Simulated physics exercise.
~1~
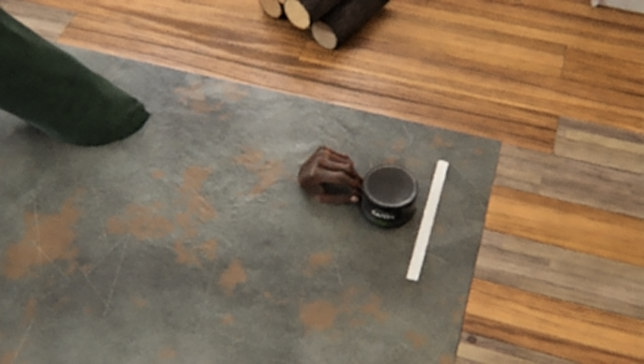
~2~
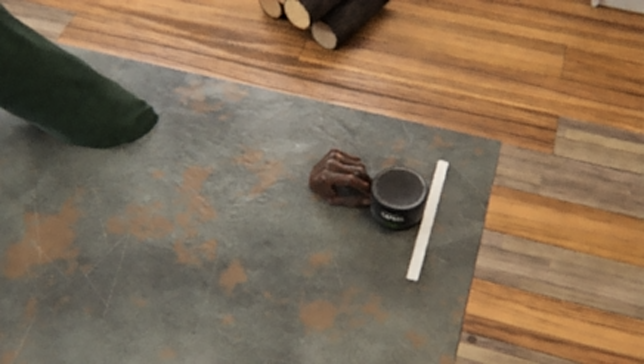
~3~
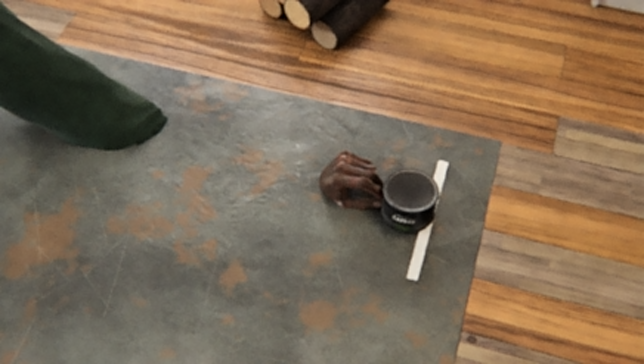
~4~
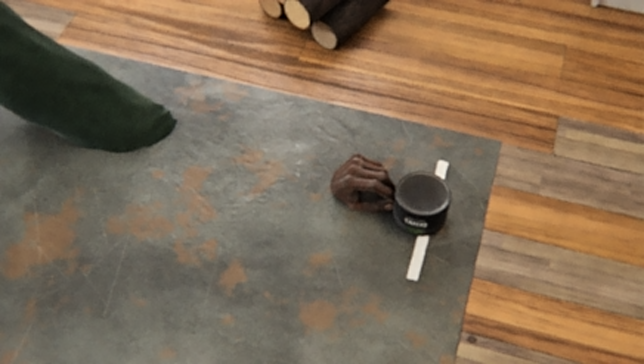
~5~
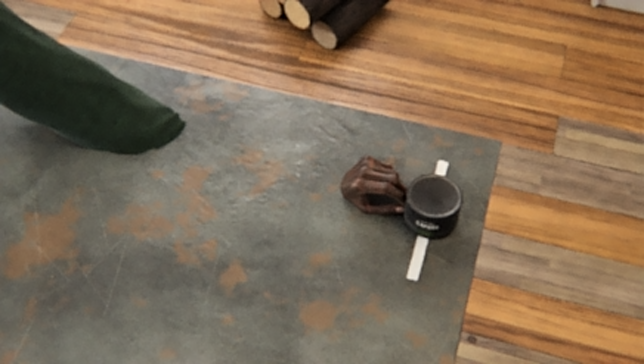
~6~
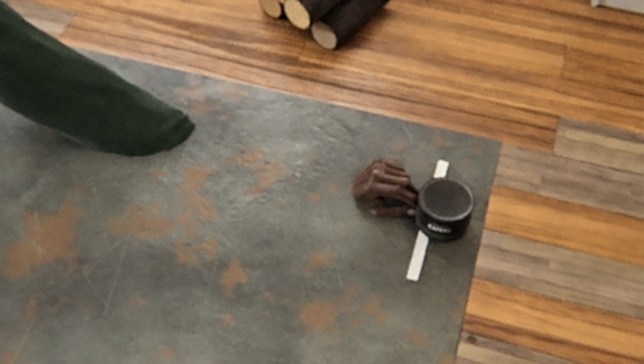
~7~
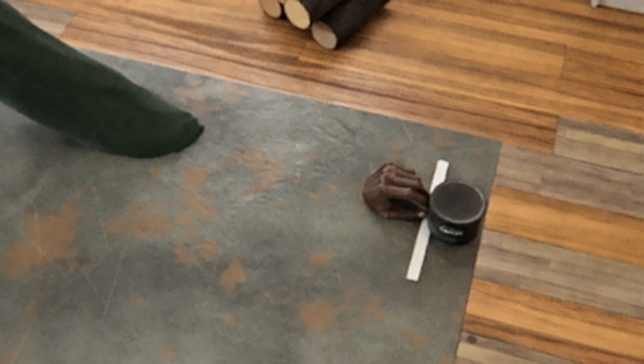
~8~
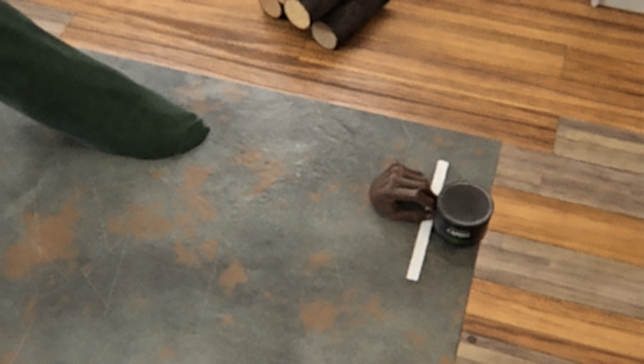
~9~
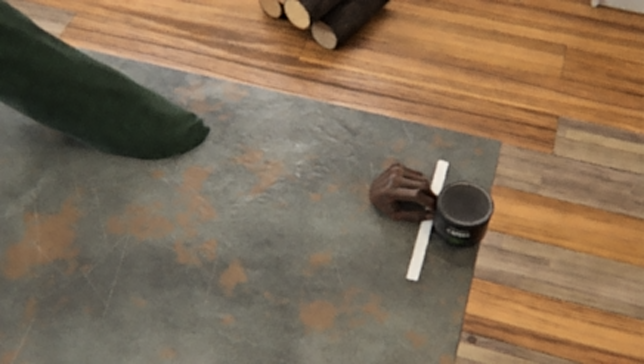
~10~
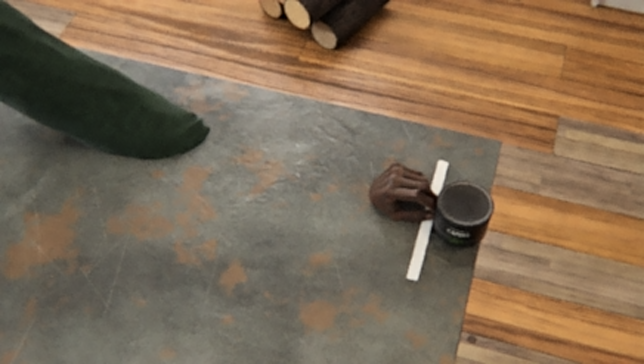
A grey, rust-patched surface bordered by striped wooden boards is seen from above at an angle. A dark green sleeve reaches in from the upper left, a dark brown hand rests beside a small black tub right of centre, a white strip of tape lies near the right edge, and cut logs sit at the top. The hand slowly pushes the tub to the right. The tub reaches the tape, slides over it and passes to its far side while the sleeve follows. Hand and tub then stop, the tub resting on the surface near its right edge.
